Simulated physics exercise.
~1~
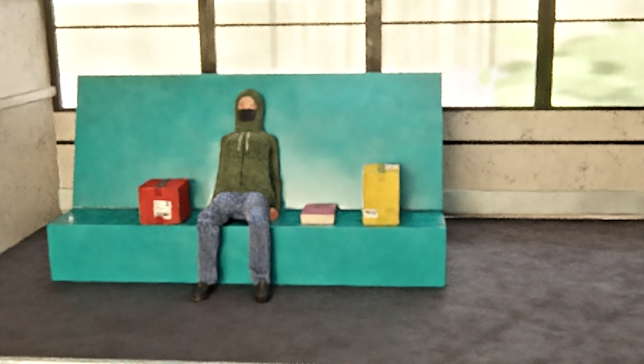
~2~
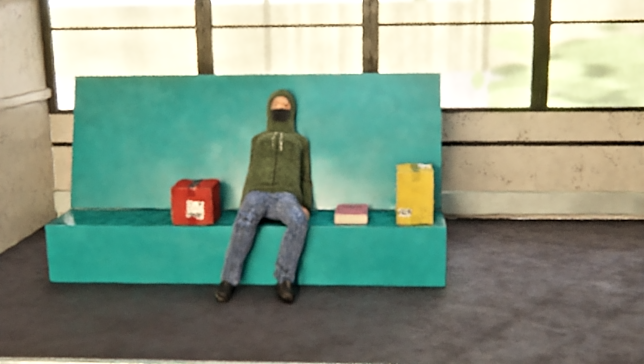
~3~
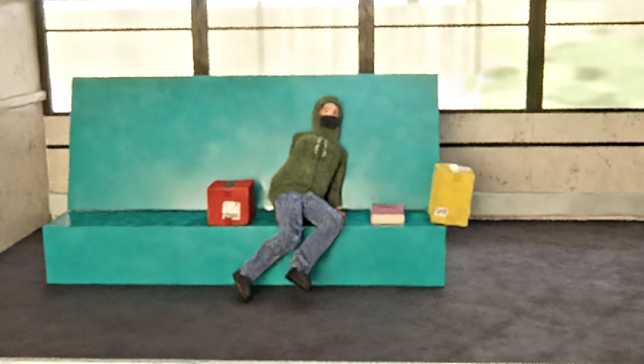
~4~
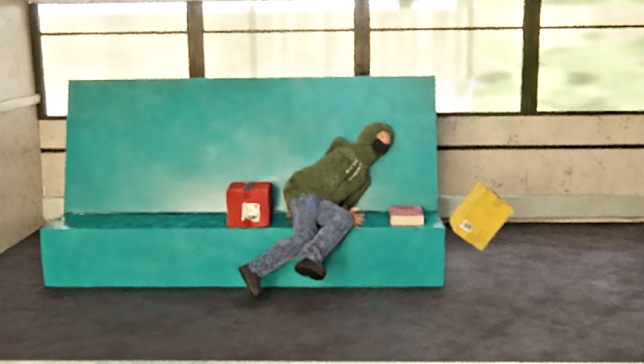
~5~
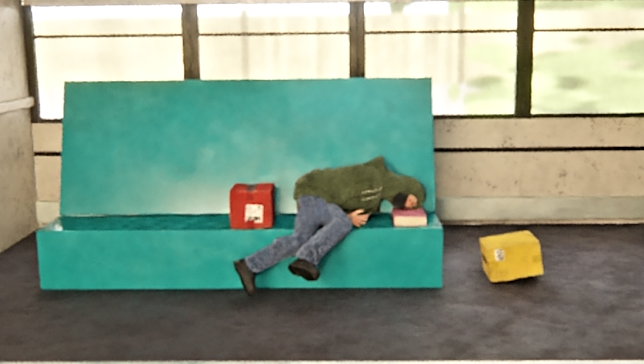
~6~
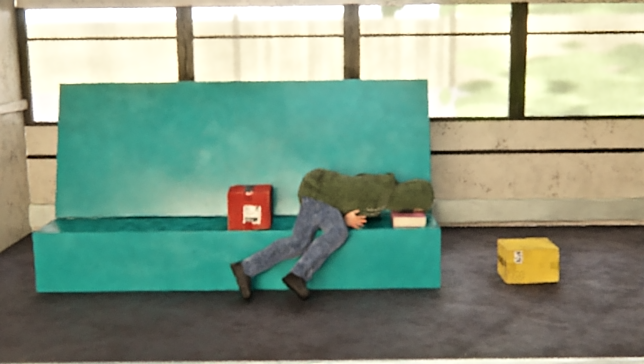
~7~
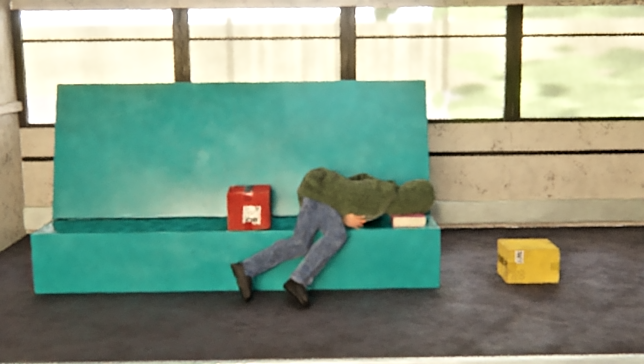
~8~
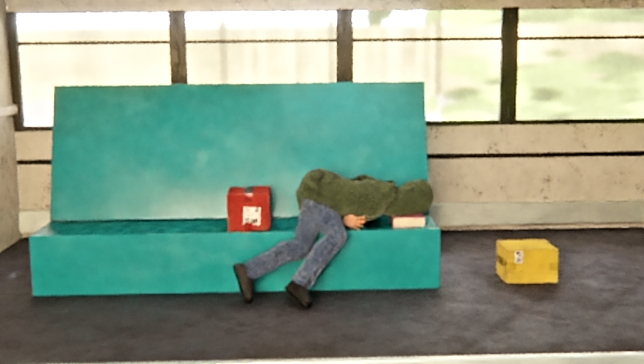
The footage shows a hooded, masked person on a teal bench sliding right along with a red box, a pink folder and a yellow pack, which tumbles off the end onto the floor as the person topples sideways and ends slumped, head by the folder, beside the red box.
